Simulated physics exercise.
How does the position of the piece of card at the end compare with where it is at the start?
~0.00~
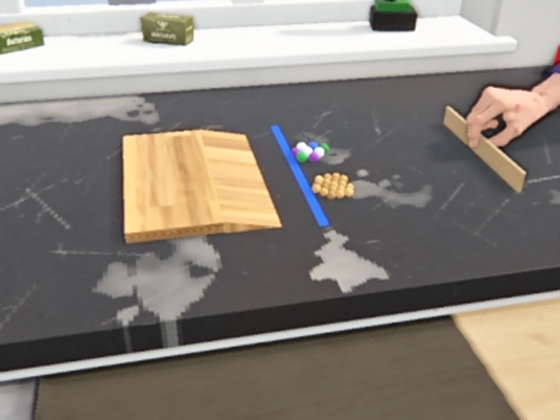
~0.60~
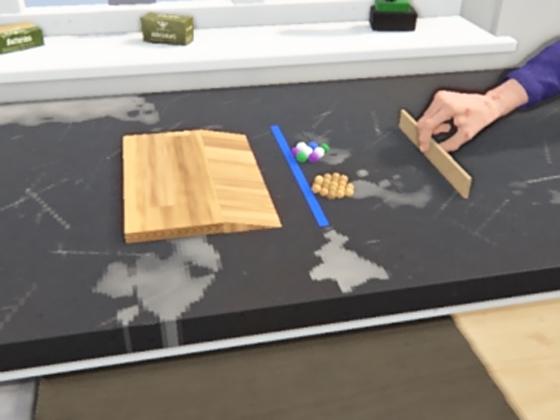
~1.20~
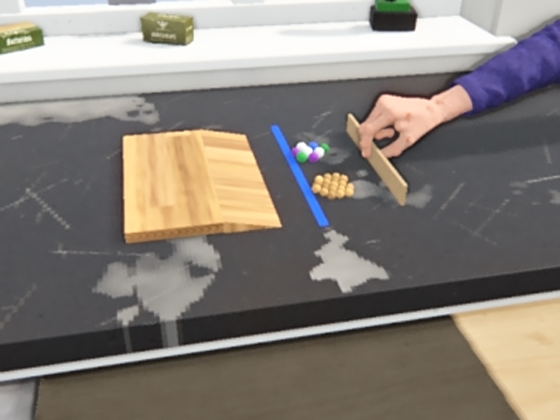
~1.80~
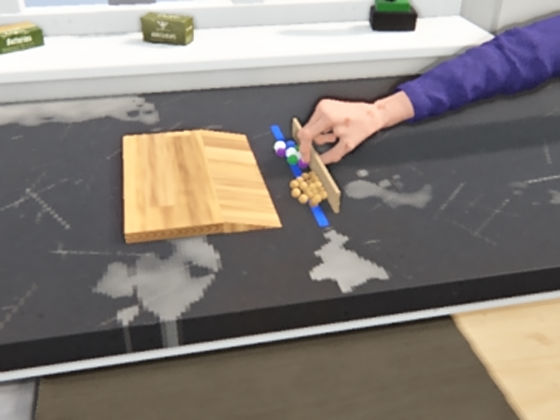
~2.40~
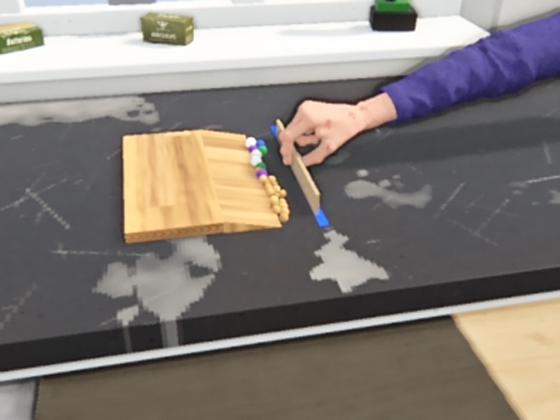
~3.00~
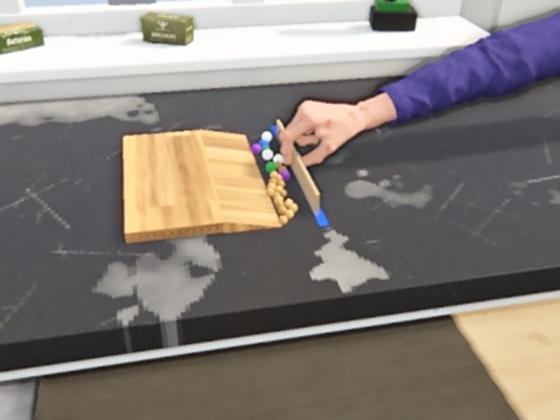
At the start the card stands at the right side of the table, well away from the two heaps. At the end it stands farther left, at the blue tape near the ramp.
